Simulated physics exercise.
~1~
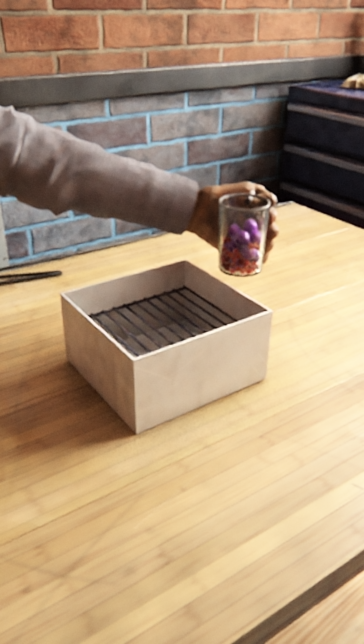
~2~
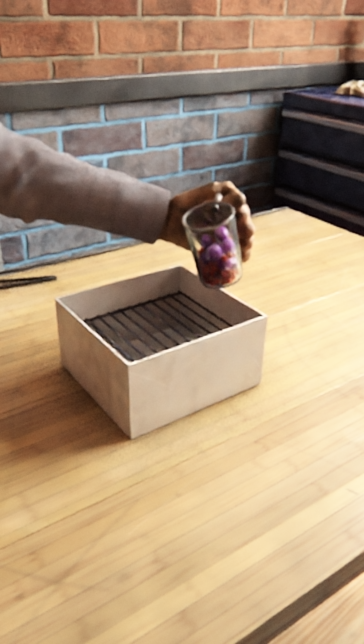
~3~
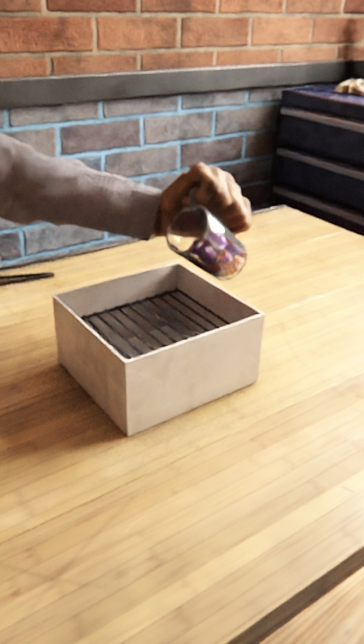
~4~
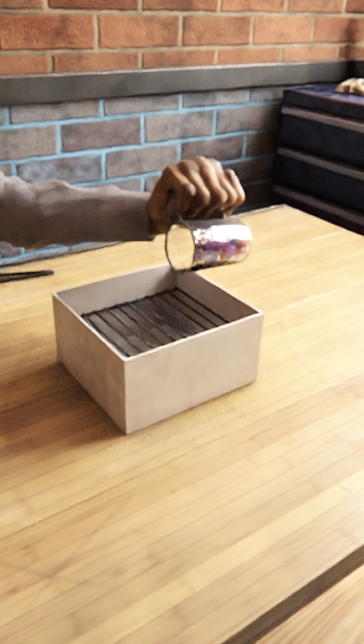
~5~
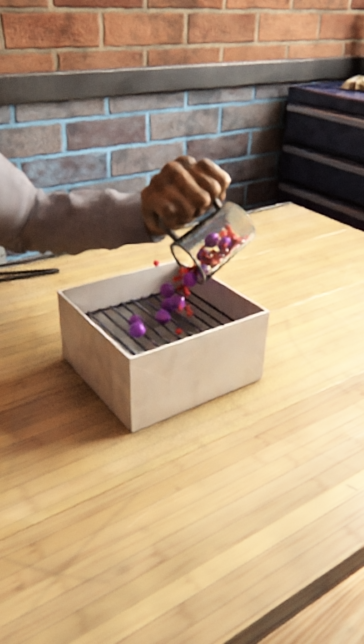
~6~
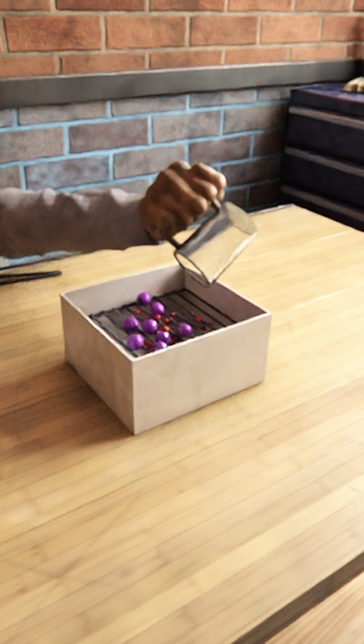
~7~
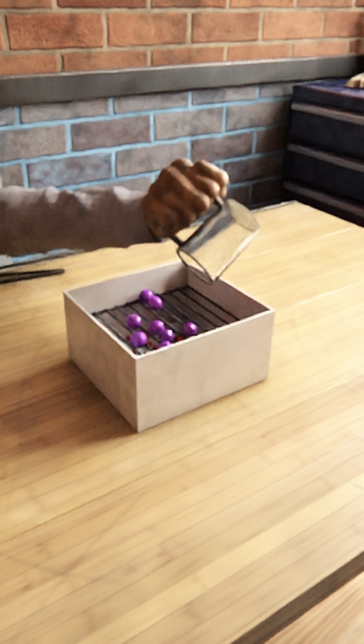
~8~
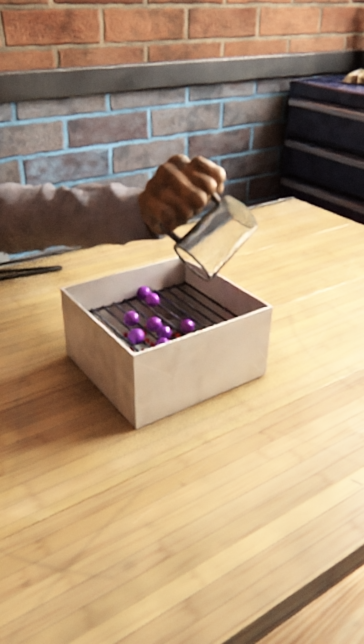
A hand tipping a clear cup over a pale box, spilling red and purple pieces, purple ones resting on the dark rack.
